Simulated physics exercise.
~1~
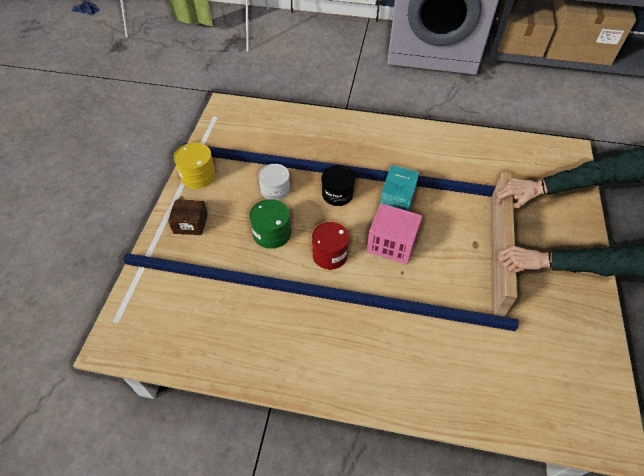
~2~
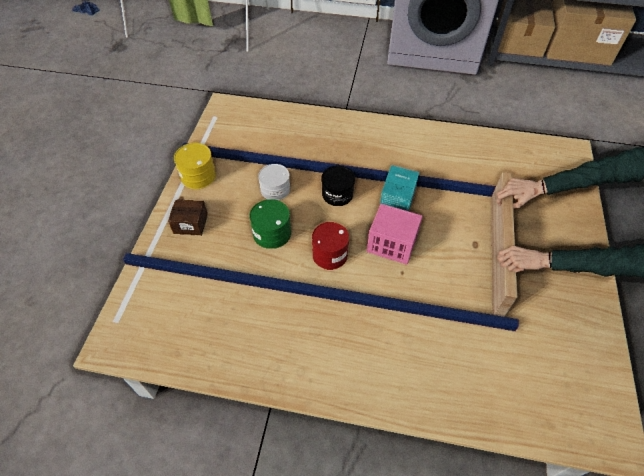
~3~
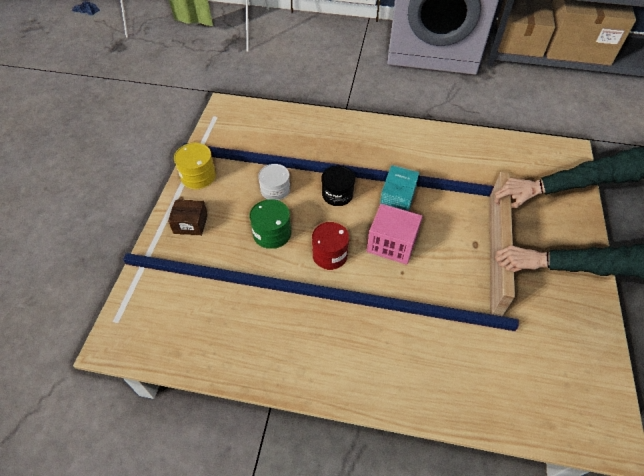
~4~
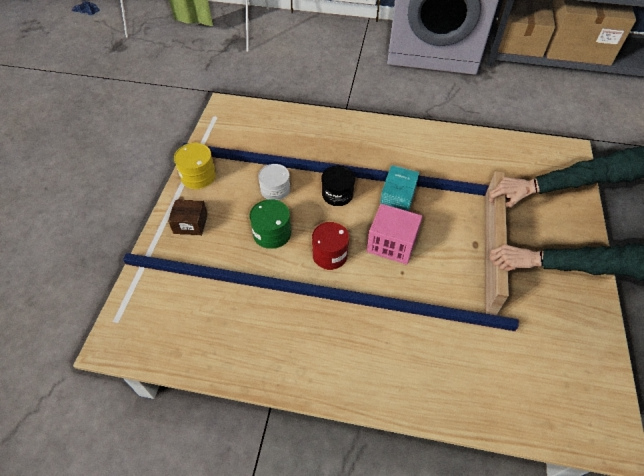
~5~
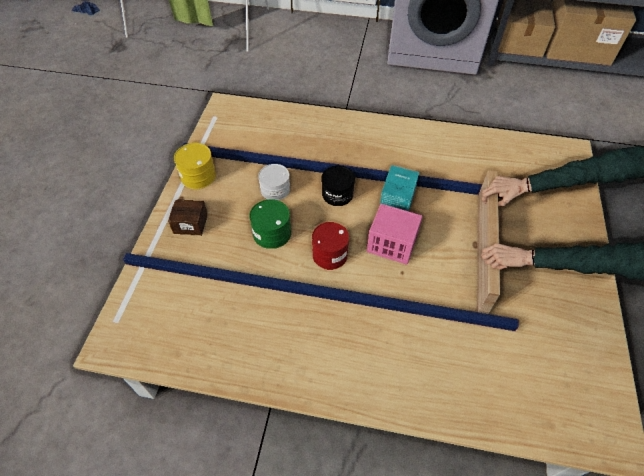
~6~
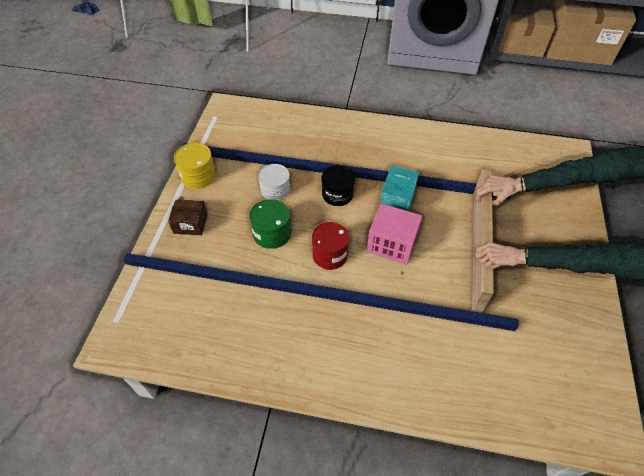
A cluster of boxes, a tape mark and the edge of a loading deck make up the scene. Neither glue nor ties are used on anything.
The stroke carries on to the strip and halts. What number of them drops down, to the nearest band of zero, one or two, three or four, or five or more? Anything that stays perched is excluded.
The tally of falls will come to five or higher.
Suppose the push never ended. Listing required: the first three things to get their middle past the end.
You'd see the brown box first, then the yellow canister, then the green canister.
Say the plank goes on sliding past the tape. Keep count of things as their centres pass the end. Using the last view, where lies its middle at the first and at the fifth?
I'd say close to (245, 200), then close to (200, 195).
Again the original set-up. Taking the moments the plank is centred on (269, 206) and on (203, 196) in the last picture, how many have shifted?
At the first place 8, at the second 8.
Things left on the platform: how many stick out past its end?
In total, 2 of them.
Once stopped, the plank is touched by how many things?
Total: 2.
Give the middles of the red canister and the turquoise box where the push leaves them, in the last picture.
In the last picture the red canister sits around (136, 227) and the turquoise box around (173, 160).
Soon after, none off yet; yellow canister at rest near (196, 166); brown box at rest near (189, 217); white canister at rest near (275, 182).
In the end, the number that fall off is five or more; gone, pink crate, black pail, green canister, white canister, brown box and yellow canister.
